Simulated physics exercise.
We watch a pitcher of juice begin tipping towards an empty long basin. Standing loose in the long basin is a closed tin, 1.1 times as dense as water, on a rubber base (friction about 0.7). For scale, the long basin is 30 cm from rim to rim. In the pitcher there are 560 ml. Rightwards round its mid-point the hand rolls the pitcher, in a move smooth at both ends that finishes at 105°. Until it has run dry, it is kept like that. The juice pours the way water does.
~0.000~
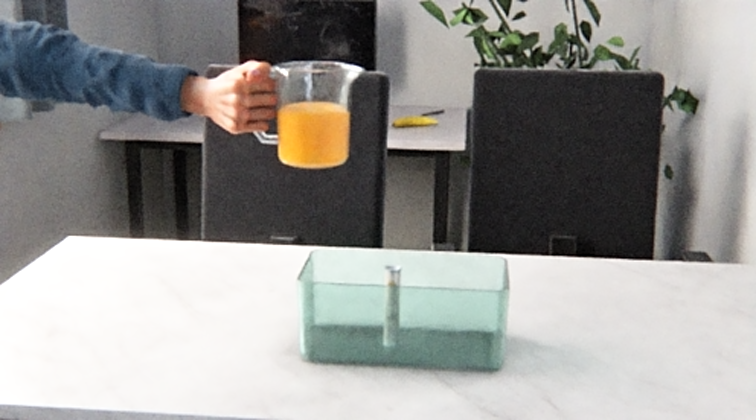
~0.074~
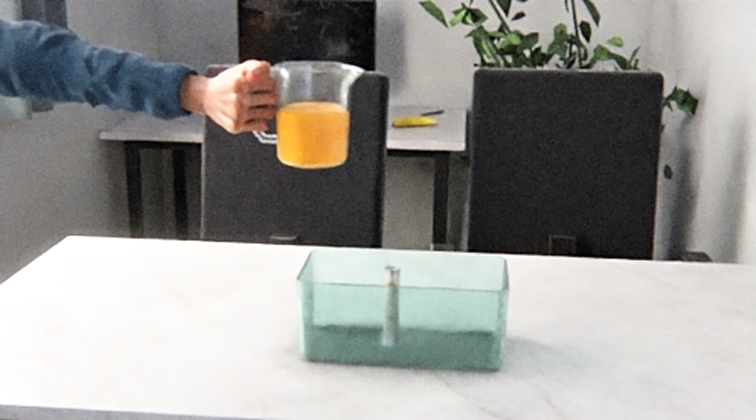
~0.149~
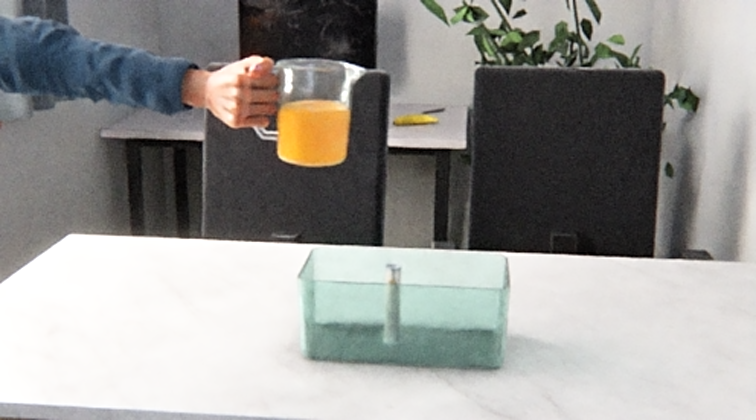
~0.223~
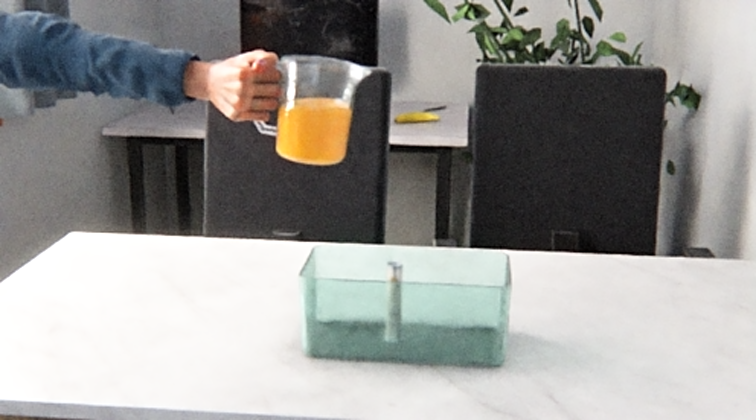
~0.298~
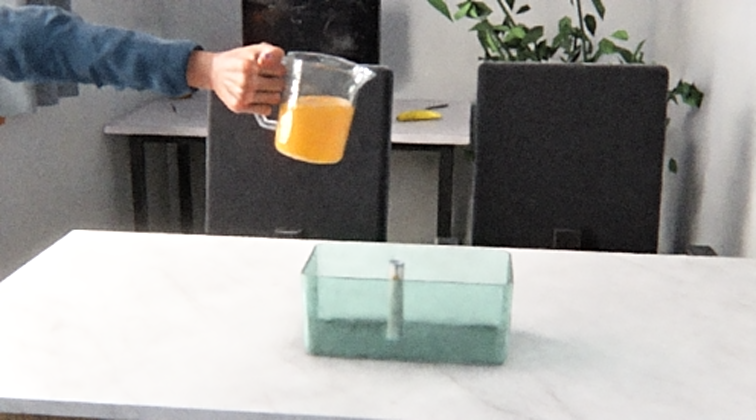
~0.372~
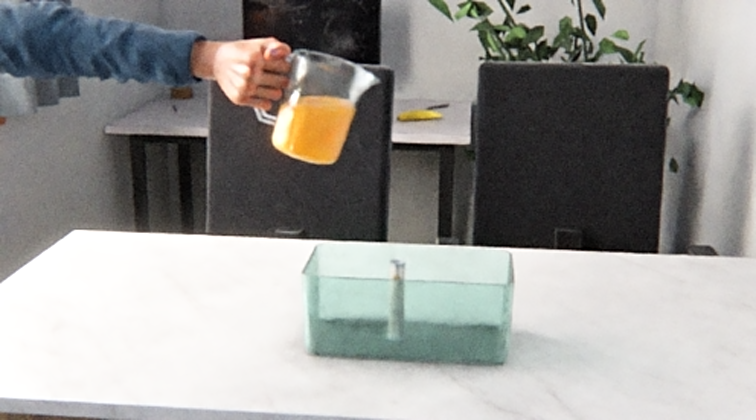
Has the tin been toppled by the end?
No, it is upright.
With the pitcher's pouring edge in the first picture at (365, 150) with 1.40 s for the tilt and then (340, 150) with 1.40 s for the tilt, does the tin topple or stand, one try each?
Trial 1 - tin tips; trial 2 - tin tips.
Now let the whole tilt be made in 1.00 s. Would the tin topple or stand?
Then the tin does not tip.
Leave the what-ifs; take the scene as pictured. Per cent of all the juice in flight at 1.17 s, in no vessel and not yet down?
Around 32 percent of the liquid.
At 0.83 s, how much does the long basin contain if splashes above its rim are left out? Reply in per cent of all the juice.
Fraction in basin: Approx. 0%.
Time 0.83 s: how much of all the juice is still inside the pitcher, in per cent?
Around 96 percent.
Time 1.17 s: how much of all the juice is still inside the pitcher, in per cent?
Roughly 38 percent remains.
By 0.83 s the tilt is 68° and 95 per cent is still to pour; the tin stands where it began.
By 1.17 s the tilt is 98° and 38 per cent is still to pour; the tin stands where it began.
By 1.52 s the tilt is 105° and 3 per cent is still to pour; the tin stands where it began.
By 1.90 s the tilt is 105° and 0 per cent is still to pour; the tin stands where it began.
At rest the tin stands where it began.
